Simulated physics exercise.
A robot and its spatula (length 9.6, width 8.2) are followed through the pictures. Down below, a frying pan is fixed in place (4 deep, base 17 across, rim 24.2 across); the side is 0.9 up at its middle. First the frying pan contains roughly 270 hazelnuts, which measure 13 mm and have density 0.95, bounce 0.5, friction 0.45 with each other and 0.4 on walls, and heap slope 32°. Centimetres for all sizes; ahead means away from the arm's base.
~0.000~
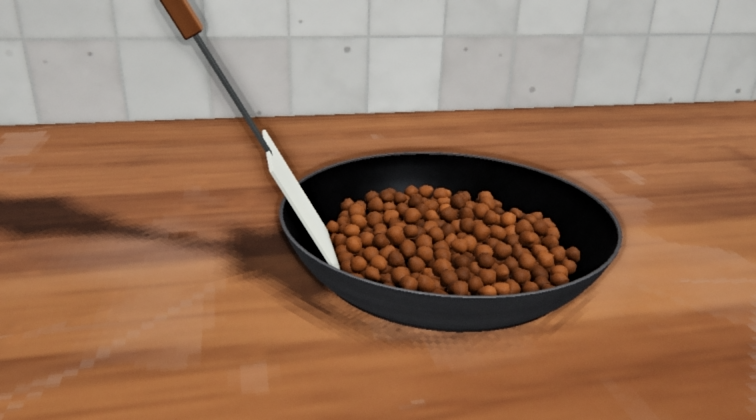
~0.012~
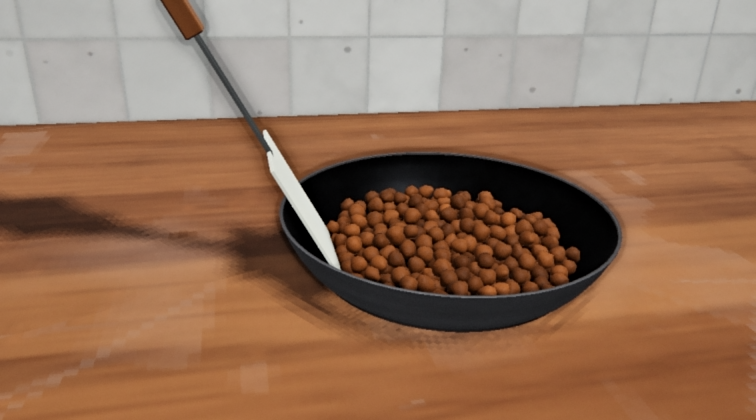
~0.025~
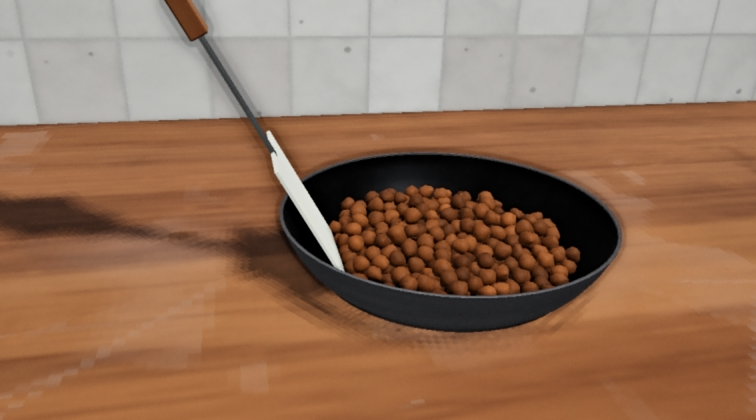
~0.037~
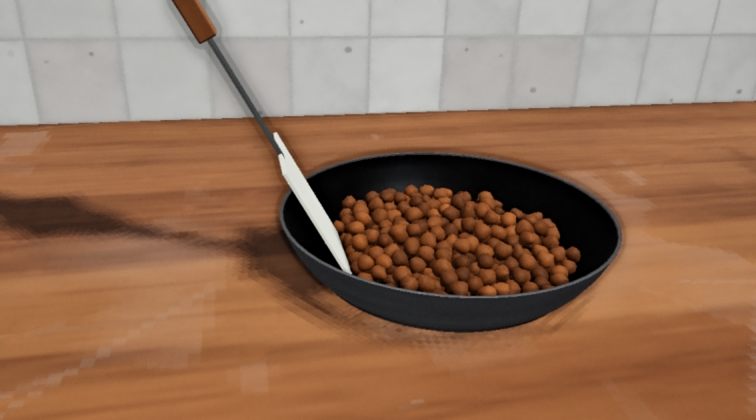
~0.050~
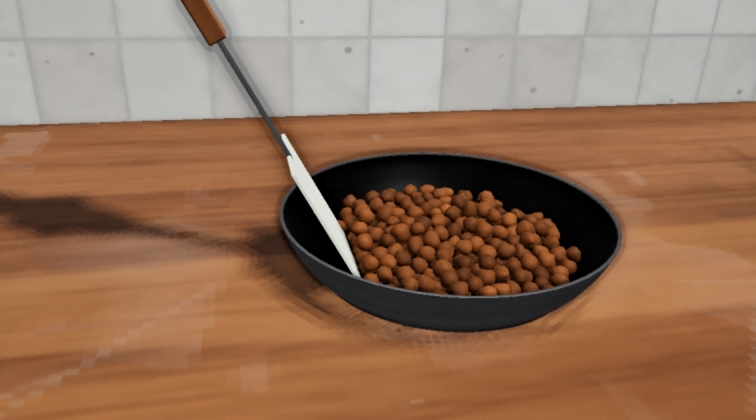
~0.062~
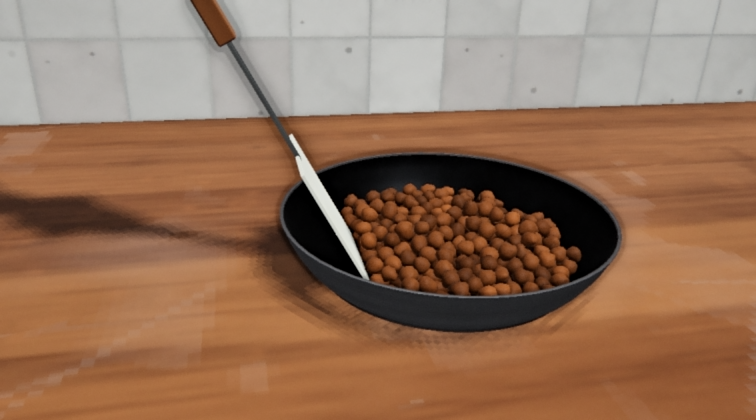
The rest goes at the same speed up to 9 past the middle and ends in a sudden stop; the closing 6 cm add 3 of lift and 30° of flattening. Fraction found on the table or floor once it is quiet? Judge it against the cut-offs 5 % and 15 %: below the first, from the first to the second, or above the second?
From 5 to 15 %.
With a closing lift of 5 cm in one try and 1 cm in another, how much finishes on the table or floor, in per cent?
I'd put it near 10 in a hundred, then near 5 in a hundred.
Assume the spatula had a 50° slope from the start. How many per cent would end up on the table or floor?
That gives about 15 in a hundred.
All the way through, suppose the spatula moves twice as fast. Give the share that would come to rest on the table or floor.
Then around 25 percent would finish on the table or floor.
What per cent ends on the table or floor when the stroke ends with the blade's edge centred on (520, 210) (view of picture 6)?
I'd estimate about 0 per cent.
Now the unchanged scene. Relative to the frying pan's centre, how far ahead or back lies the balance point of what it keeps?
The kept load is shifted forward by about 4.0 cm.
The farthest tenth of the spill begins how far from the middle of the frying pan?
I reckon it's some 25 centimetres.
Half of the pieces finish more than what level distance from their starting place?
I'd guess close to 3 centimetres.
After 0.19 s, sloping 62°, highest piece 4 above the table; 270 in the frying pan.
After 0.32 s, sloping 51°, highest piece 6 above the table; 270 in the frying pan.
After 0.59 s, sloping 32°, highest piece 6 above the table; 244 in the frying pan, 25 on the table or floor, 1 on the blade or in flight.
After 1.64 s, sloping 32°, highest piece 5 above the table; 243 in the frying pan, 27 on the table or floor.
At rest, 243 in the frying pan, 27 on the table or floor. That is 10 % on the table or floor.
